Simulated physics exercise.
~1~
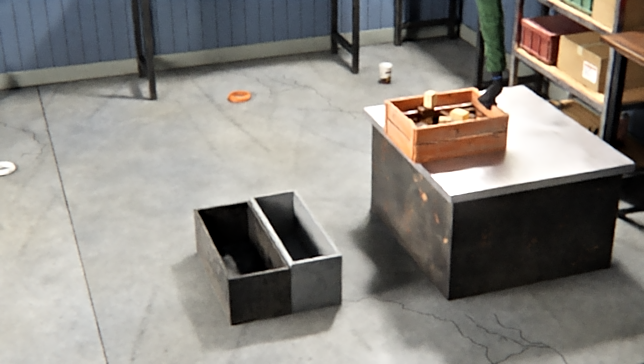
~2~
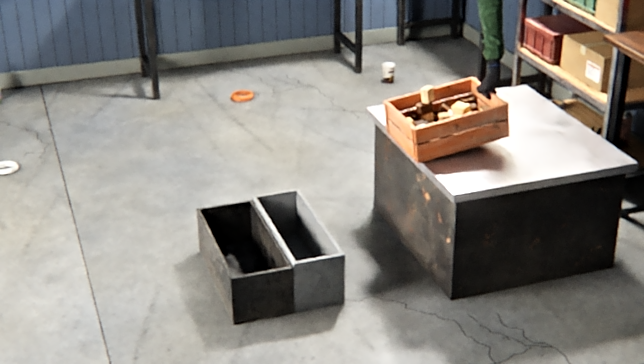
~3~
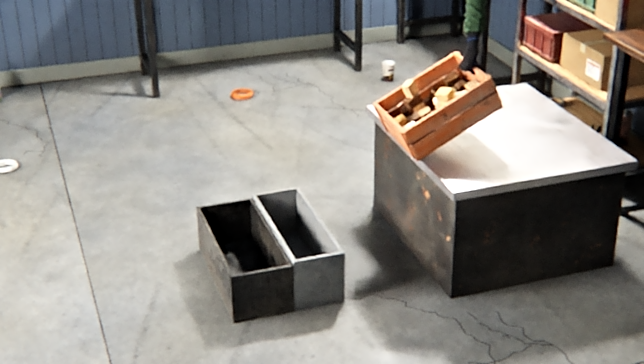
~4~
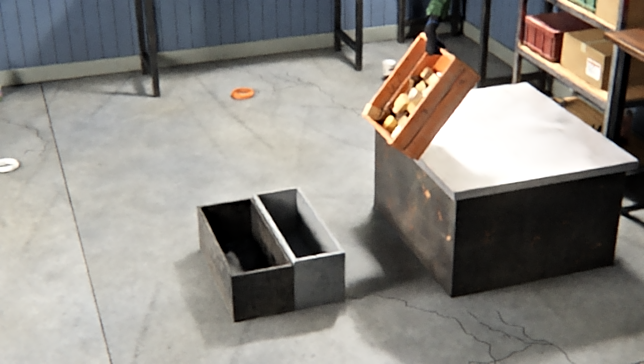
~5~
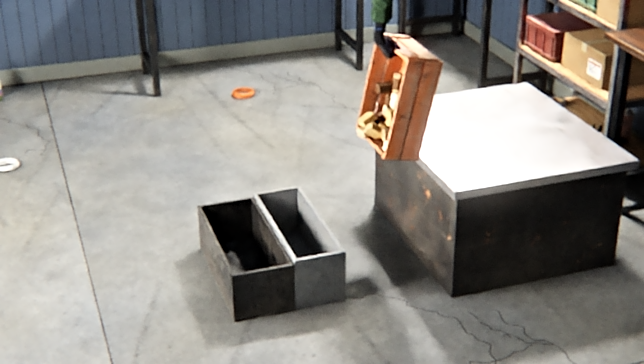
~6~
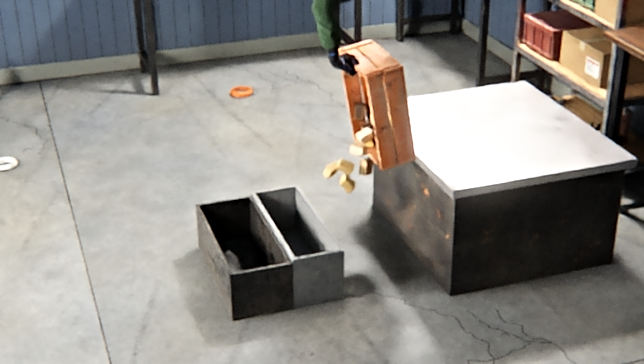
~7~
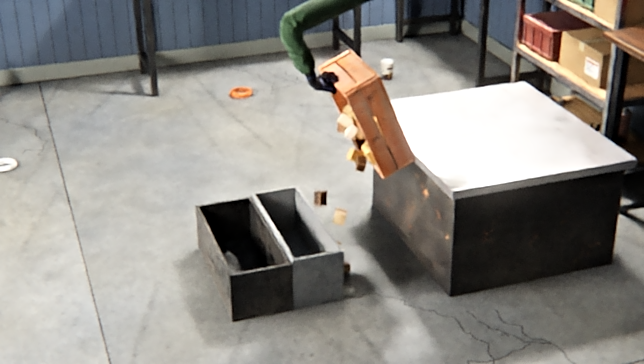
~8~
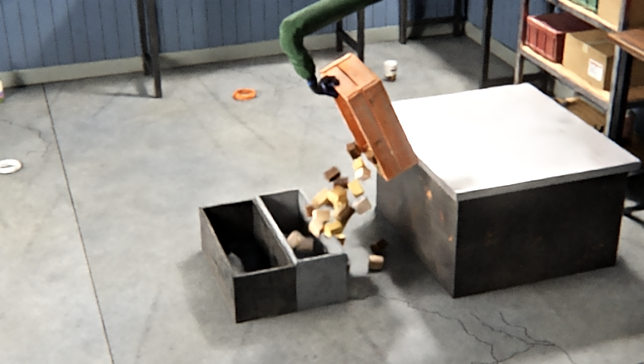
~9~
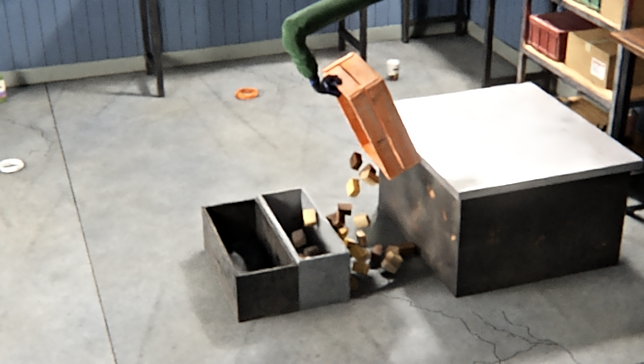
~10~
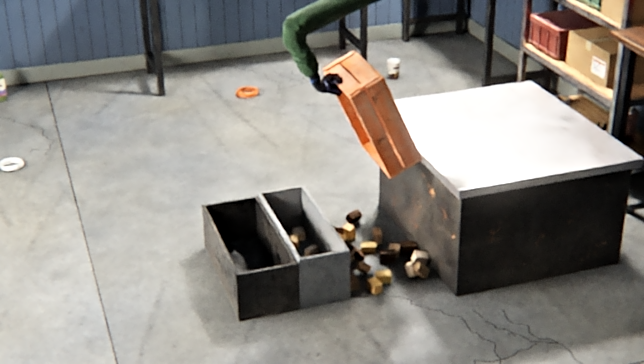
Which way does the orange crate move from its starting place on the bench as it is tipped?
It moves to the left, past the edge of the bench and toward the grey box and black bin.
In a workshop with a concrete floor and a blue wall, an orange crate of wooden blocks sits on a bench, with an empty grey box and black bin side by side on the floor to the left. A green-sleeved arm with a dark hand lifts the crate's far end and tips it steeply past the bench's left edge. A few blocks drop first, then many more tumble out in a rush. Some fall into the nearer grey box, but most land on the floor short of it. The arm holds the crate tilted as the last blocks settle, and none are seen in the black bin.
